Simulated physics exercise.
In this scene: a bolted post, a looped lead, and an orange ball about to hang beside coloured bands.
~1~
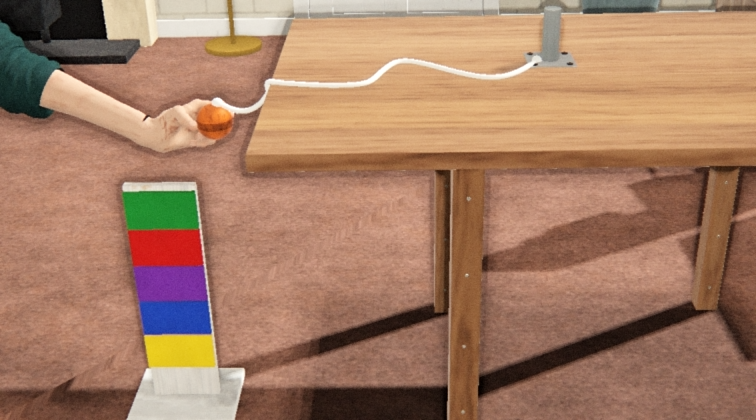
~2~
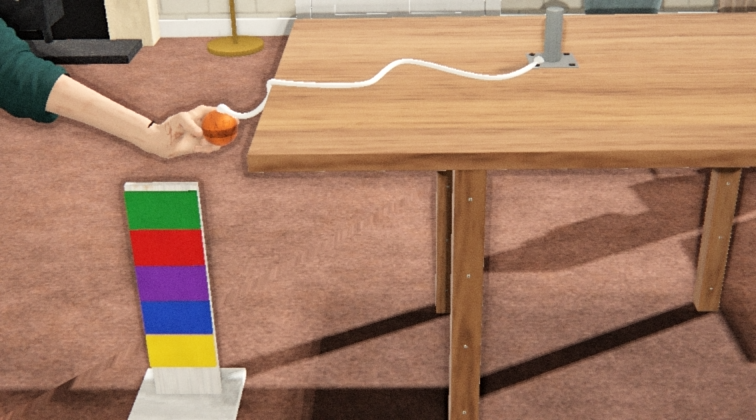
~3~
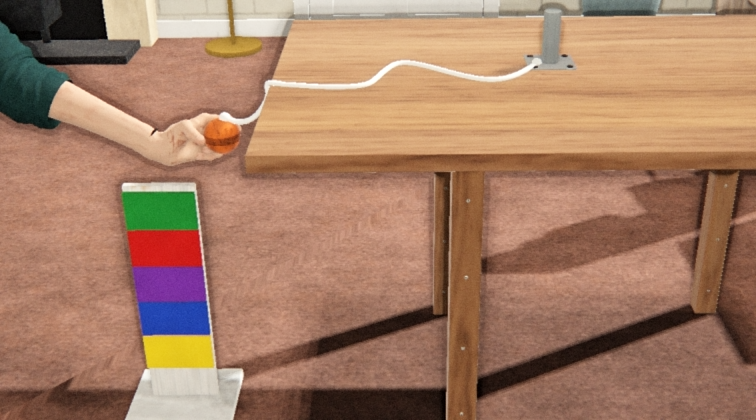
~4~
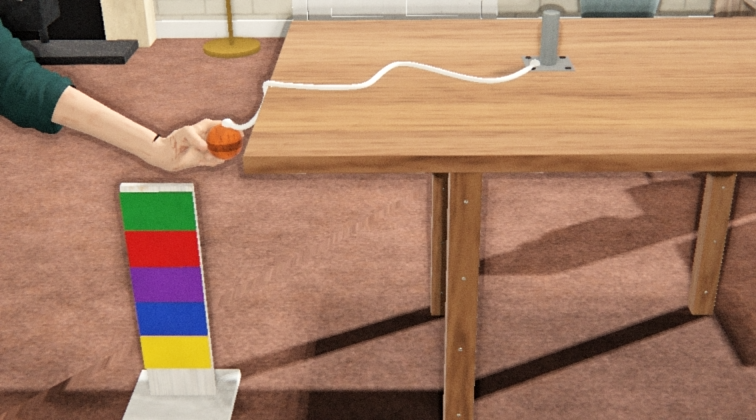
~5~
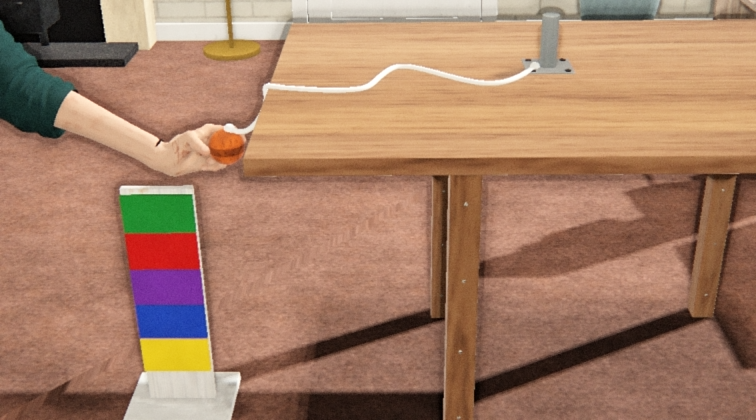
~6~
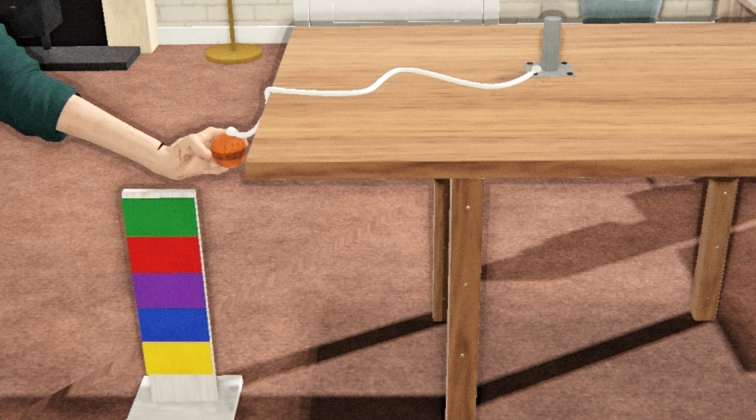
In a carpeted room, a hand at the left holds an orange ball beside a wooden table, with a white cord running from it across the tabletop to a metal bracket. The hand lowers the ball slightly and shifts it a little right, above and beside an upright board of coloured bands.
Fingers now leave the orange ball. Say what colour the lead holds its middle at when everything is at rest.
That would be red.
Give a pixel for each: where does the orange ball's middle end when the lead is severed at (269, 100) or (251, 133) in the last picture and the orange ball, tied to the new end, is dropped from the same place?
First try near (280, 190), second near (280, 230).
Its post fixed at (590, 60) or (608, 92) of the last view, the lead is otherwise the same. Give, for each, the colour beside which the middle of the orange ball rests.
In turn, green and then green.
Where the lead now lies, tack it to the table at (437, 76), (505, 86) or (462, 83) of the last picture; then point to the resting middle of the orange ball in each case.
Try one gives (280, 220), try two (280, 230), and try three (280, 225).
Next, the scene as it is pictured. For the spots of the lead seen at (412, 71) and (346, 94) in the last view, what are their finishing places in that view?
End positions: About (369, 79) and about (271, 99).
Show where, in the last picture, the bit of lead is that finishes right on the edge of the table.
At (353, 94).
Soon after, ball near (241, 234); level with green.
Then, ball near (297, 244); level with red.
Further on, ball near (270, 249); level with red.
At rest, ball near (279, 249); level with red. Its middle rests at the red band.
